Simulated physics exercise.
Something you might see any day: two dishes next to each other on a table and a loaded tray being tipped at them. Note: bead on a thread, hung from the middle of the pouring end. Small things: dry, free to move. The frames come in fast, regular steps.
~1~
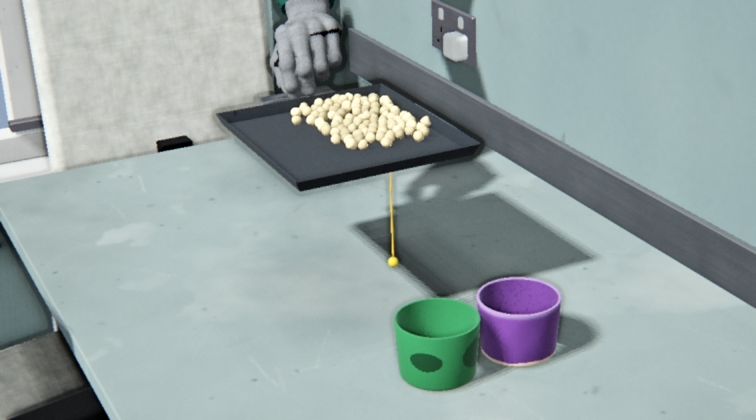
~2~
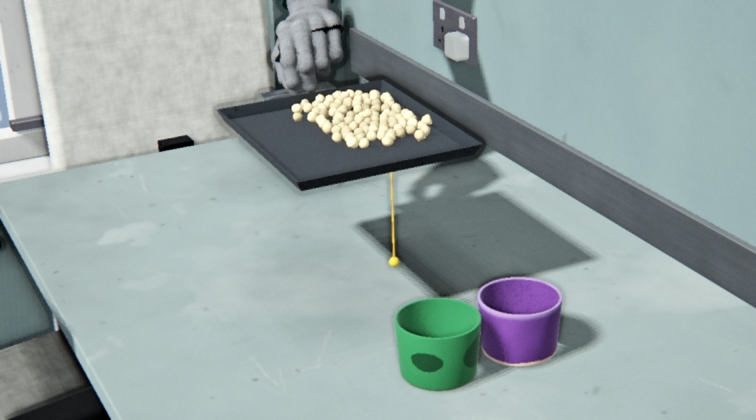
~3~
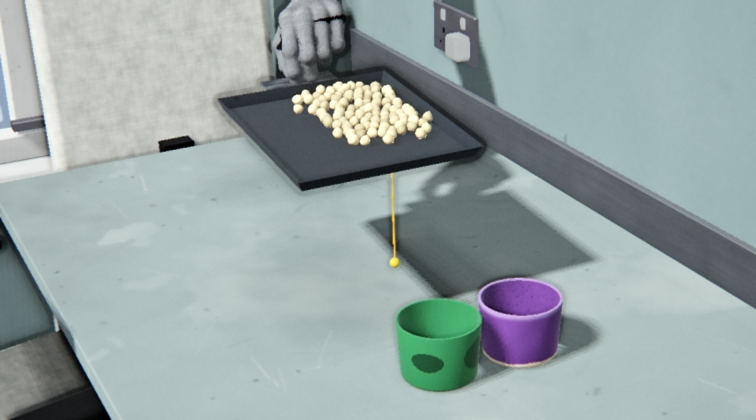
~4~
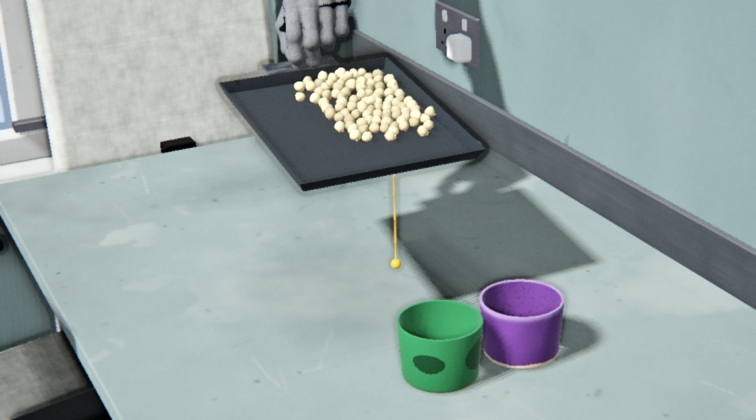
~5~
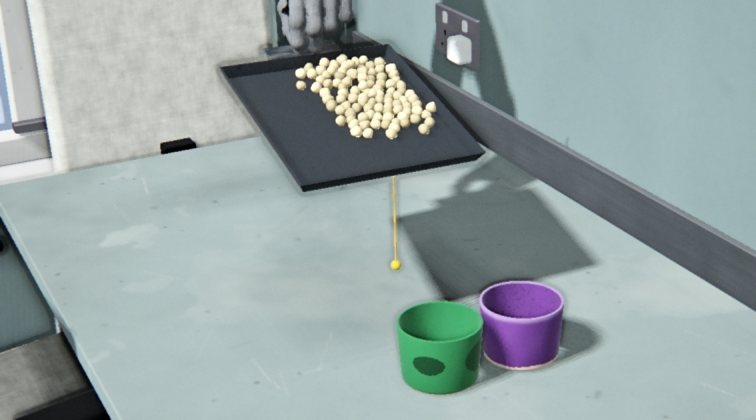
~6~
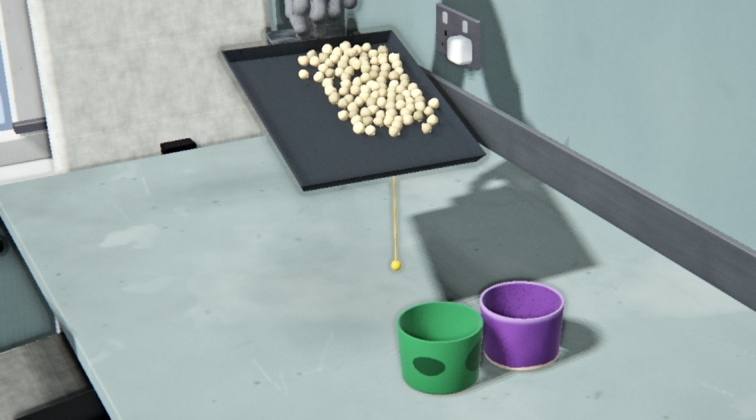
The footage shows a gray hand raising the far end of a dark tray of pale round nuts, tilting it gradually toward a green cup and a purple cup, while a yellow bead hangs nearly still beneath the tray.
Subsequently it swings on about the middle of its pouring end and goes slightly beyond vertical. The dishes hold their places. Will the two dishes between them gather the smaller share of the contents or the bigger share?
Between them the dishes gather the smaller share.
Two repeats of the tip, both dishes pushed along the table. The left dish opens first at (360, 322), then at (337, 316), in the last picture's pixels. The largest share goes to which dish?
It comes out as the dish further right in the first try and the dish further right in the second.
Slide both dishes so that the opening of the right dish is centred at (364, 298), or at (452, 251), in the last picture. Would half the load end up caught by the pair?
Result - try one, below the halfway mark; try two, below the halfway mark.
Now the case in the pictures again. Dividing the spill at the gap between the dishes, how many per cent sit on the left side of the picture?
Looks to be around 70 per cent of the spill.
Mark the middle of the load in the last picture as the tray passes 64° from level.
Look close to (461, 193) in the last picture.
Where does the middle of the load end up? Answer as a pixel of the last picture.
(471, 338).
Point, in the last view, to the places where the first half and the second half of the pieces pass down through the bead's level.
I'd say close to (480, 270) at first and close to (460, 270) later on.
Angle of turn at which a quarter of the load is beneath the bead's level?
Near 65 degrees.
Soon after the last picture, tray tipped steeply; about half on the tray; a stray few in the left dish; a small part in the right dish; a small part outside both; about a third in the air.
A little later, tray tipped past a quarter turn; a small part in the left dish; a small part in the right dish; most outside both; a stray few in the air.
Later still, tray tipped past a quarter turn; a small part in the left dish; a small part in the right dish; most outside both.
At rest, tray tipped past a quarter turn; a small part in the left dish; a small part in the right dish; most outside both.
